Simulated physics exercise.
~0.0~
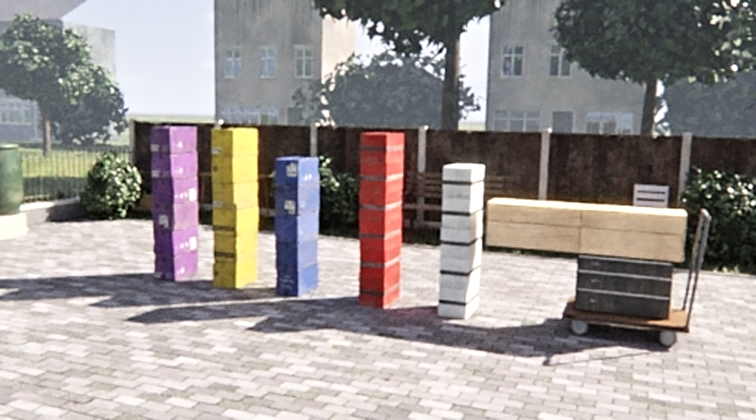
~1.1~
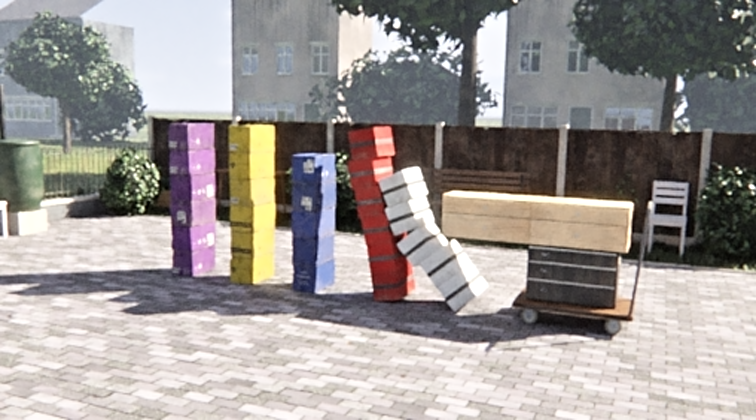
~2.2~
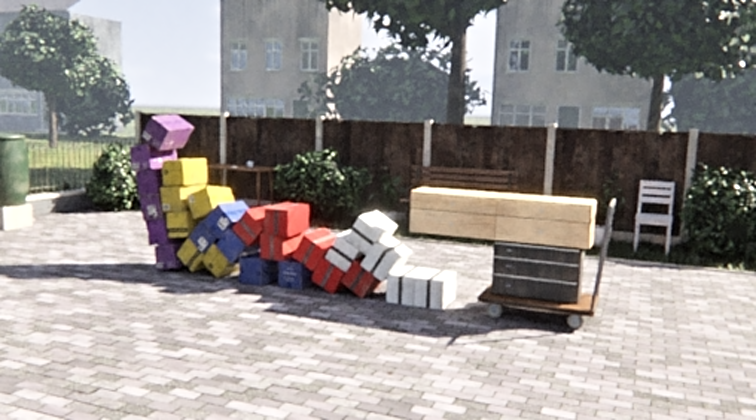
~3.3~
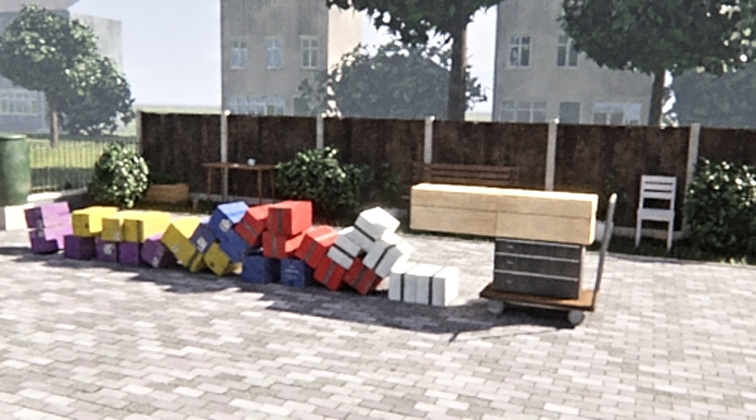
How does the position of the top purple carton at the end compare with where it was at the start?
At the start it sits at the top of the upright purple stack, but by the end it has fallen and lies low near the paving, farther to the left.
Loaded trolley rolling left into a white carton stack, toppling it and then red, blue, yellow and purple stacks in turn.
